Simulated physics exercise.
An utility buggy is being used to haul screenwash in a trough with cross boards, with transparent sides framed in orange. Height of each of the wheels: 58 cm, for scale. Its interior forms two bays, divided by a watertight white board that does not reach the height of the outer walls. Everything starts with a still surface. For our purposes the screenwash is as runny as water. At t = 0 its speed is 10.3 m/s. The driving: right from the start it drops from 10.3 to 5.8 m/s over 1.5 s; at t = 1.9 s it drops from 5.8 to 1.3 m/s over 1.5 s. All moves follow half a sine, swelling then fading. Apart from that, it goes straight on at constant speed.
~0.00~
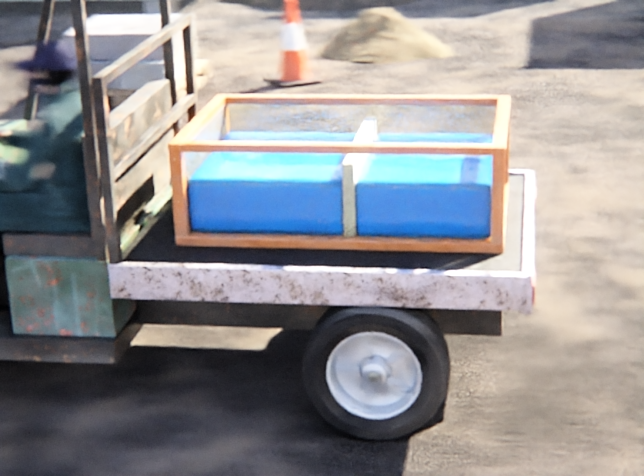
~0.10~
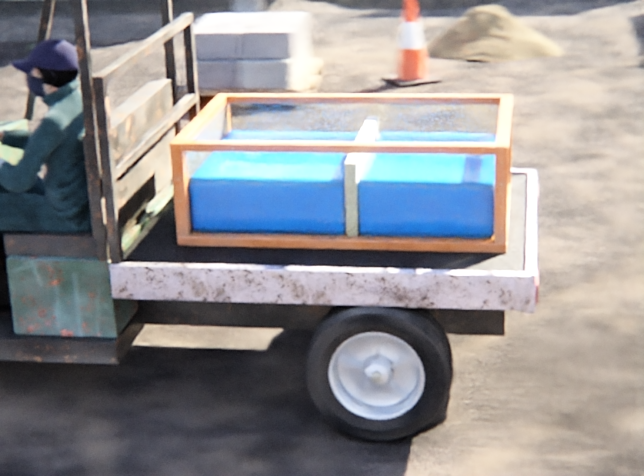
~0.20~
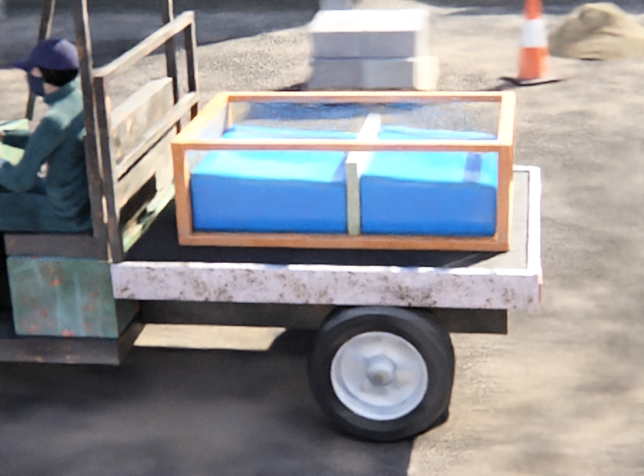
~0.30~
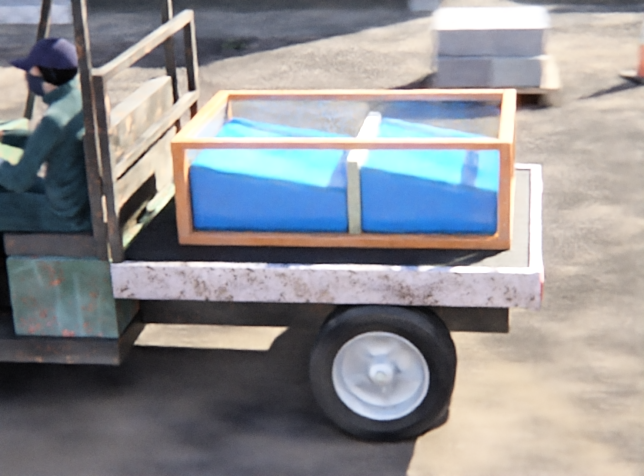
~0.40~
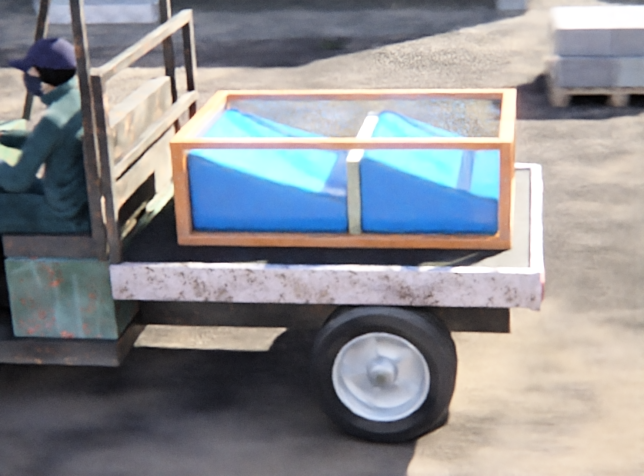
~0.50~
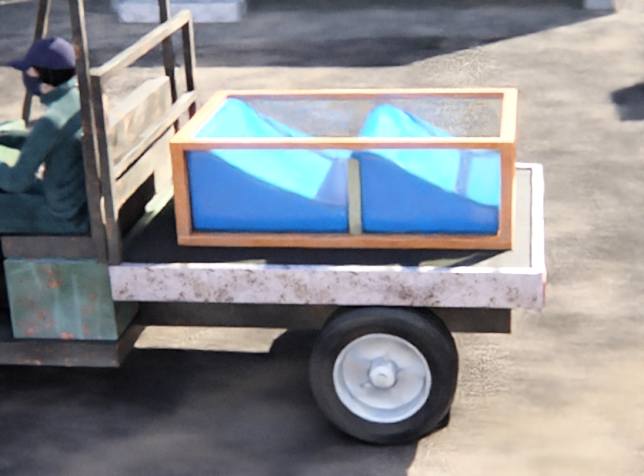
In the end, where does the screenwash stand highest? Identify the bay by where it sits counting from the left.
In the first one.
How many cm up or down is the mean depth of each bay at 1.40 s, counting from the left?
Mean depth change in cm, from the left: 2 up, then 4 down.
Then, 1.40 s in, left to right it is 26, 20 cm deep; 2 per cent has gone over the front.
Then, 2.60 s in, left to right it is 26, 20 cm deep; 3 per cent has gone over the front.
Then, 3.90 s in, left to right it is 26, 19 cm deep; 4 per cent has gone over the front.
Then, 6.39 s in, left to right it is 26, 19 cm deep; 4 per cent has gone over the front.
